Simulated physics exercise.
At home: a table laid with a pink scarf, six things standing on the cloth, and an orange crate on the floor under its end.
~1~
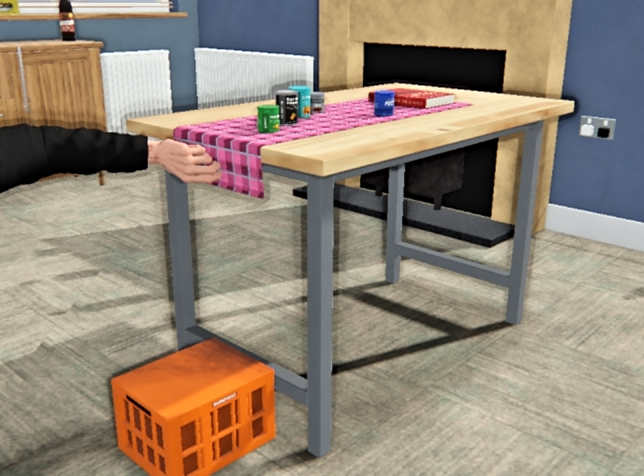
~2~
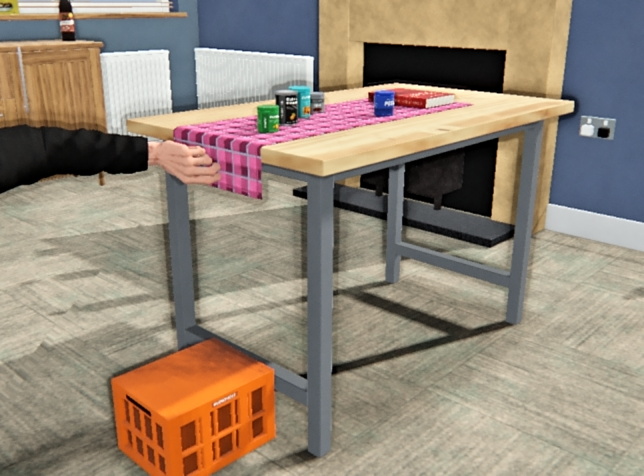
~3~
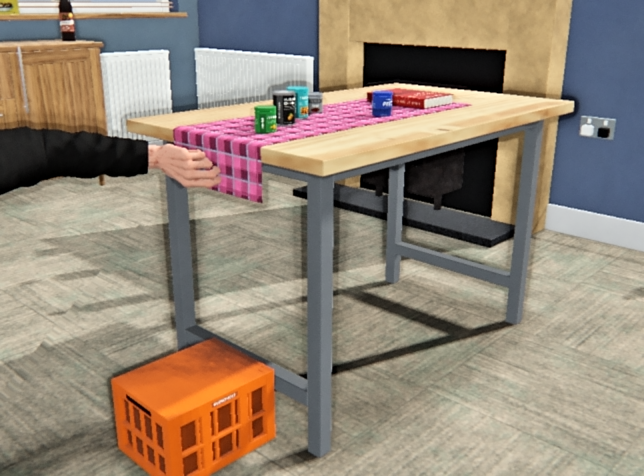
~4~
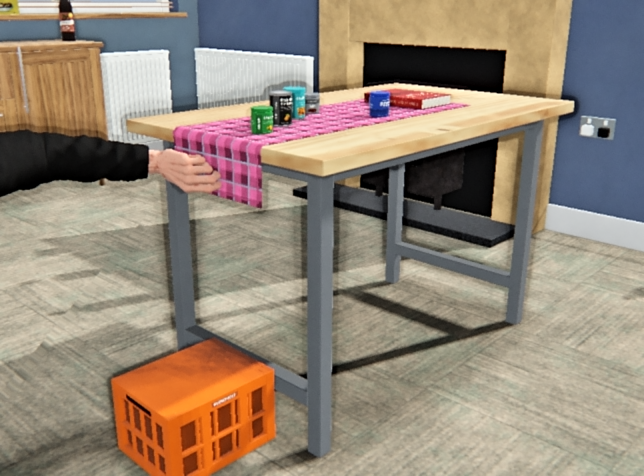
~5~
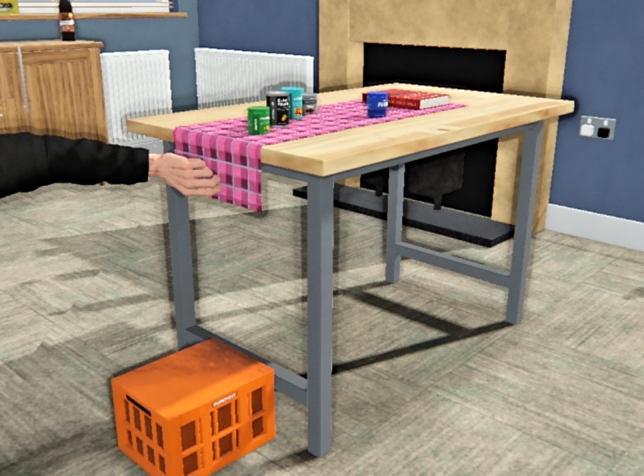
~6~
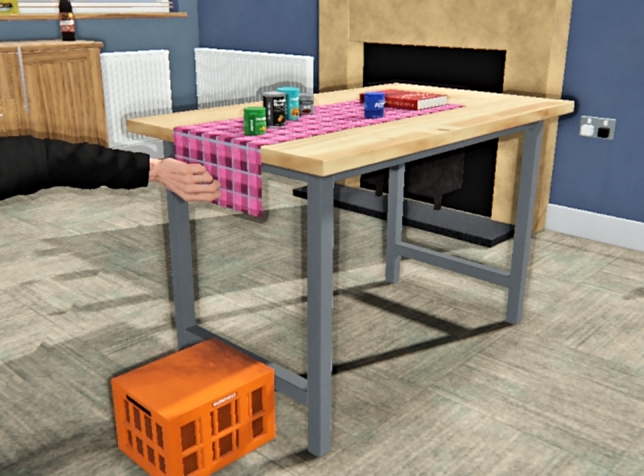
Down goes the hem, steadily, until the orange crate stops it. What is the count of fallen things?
It carries off four.
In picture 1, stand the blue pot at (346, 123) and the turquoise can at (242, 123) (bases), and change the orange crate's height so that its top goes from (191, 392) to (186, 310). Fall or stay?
The blue pot survives, the turquoise can drops off.
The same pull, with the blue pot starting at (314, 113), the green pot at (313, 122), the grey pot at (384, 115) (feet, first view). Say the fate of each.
The blue pot goes over, the green pot is carried off, the grey pot does not fall.
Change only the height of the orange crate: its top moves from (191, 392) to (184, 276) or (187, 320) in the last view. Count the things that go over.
Over the edge go 1 and 2.
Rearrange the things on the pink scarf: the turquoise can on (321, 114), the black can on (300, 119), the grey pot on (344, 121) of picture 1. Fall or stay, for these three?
The turquoise can goes over; the black can drops off; the grey pot goes over.
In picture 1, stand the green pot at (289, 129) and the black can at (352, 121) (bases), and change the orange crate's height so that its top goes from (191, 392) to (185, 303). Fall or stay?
The green pot is carried off, the black can does not fall.
Early on, hem near (219, 287); green pot and black can gone.
Midway, hem on the crate; green pot, black can, turquoise can and grey pot gone.
Finally, hem on the crate; green pot, black can, turquoise can and grey pot gone. The answer is four.
